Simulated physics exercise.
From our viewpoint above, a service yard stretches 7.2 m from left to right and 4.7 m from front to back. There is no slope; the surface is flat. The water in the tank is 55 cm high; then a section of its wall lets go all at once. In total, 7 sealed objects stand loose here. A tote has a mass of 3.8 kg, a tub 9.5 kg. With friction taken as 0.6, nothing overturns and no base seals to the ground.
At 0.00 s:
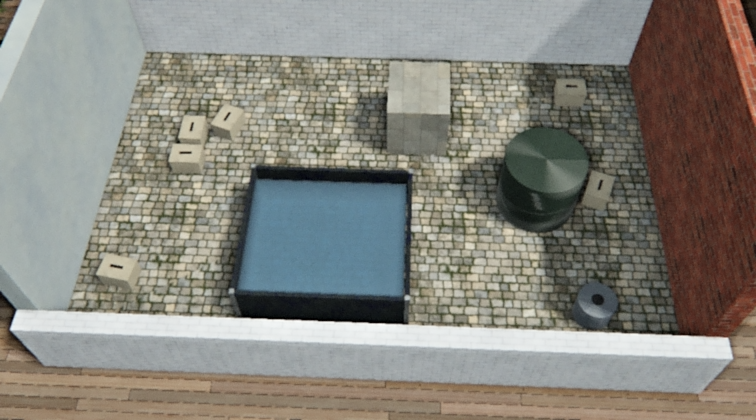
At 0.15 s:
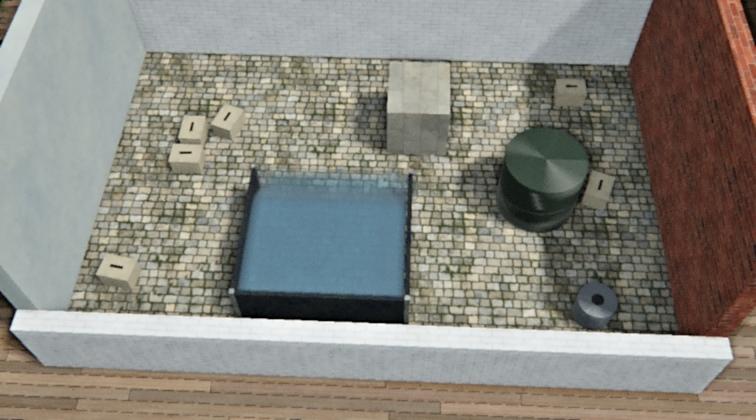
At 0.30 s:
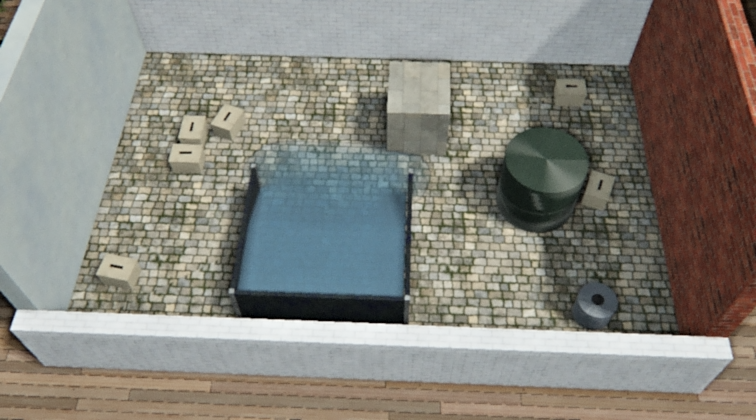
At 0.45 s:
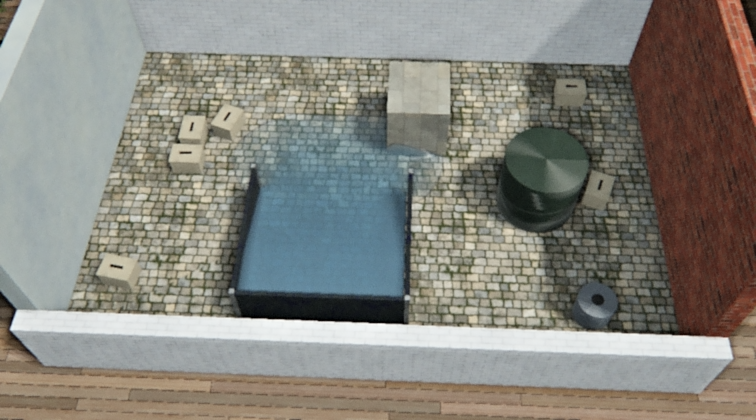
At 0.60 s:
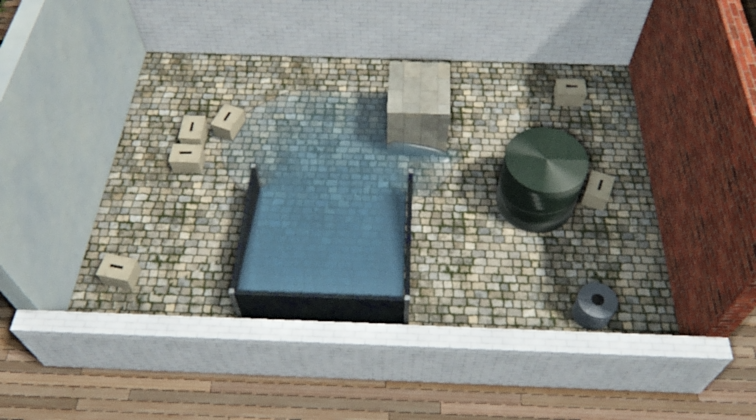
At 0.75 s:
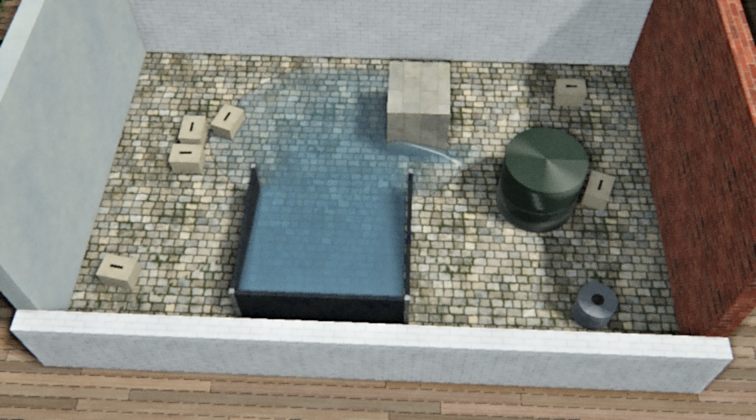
The clip opens on a walled, cobbled yard with a dark-sided tank of blue water, a grey block, a green drum and several small boxes. The tank's far side disappears, and water pours out across the cobbles, spreading toward the back and around the block, while the objects stay still.
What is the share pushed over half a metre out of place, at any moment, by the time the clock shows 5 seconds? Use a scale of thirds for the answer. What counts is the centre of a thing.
On that scale: Two thirds or more.
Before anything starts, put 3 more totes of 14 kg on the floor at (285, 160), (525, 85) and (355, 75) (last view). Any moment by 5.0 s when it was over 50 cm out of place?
Each in turn ends up beyond the limit, beyond the limit, beyond the limit.
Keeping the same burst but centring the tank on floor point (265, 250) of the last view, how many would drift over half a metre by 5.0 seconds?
Then the count would be 5.
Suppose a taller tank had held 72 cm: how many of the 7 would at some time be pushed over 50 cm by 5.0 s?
In that case 6 of them.
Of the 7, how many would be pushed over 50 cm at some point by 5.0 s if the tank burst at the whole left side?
Then the count would be 4.
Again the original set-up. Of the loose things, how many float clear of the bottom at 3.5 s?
1.
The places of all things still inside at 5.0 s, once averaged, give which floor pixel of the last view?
They're centred close to (375, 241).
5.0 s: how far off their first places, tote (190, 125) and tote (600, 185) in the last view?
Taking them in turn, I get 150 cm for the first and 20 cm for the second.
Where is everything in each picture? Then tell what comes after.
The first picture shows a tote at (572, 87) rests on the ground; a tote at (117, 267), on the bottom; 3.2 m2 under water; 0 of 7 have shifted.
The second picture shows a tote at (572, 87) rests on the ground; a tote at (117, 267) rests on the ground; 4.1 m2 under water; 0 of 7 have shifted.
The third picture shows a tote at (572, 87), on the bottom; a tote at (117, 267), on the bottom; 5.2 m2 under water; 0 of 7 have shifted.
The fourth picture shows a tote at (572, 87), on the bottom; a tote at (117, 267) rests on the ground; water covers 6.4 m2; 0 of 7 have shifted.
The fifth picture shows a tote at (572, 87) rests on the ground; a tote at (117, 267), on the bottom; 7.6 m2 under water; 0 of 7 have shifted.
The sixth picture shows a tote at (572, 87) rests on the ground; a tote at (117, 267) rests on the ground; 8.9 m2 under water; 0 of 7 have shifted.
After 1.1 s 0 of 7 are over 50 cm from their spots; 0 afloat.
After 2.2 s 1 of 7 are over 50 cm from their spots; 0 afloat.
After 3.5 s 2 of 7 are over 50 cm from their spots; 1 afloat.
After 5.0 s 4 of 7 are over 50 cm from their spots, and 5 have been at some point; 3 afloat.
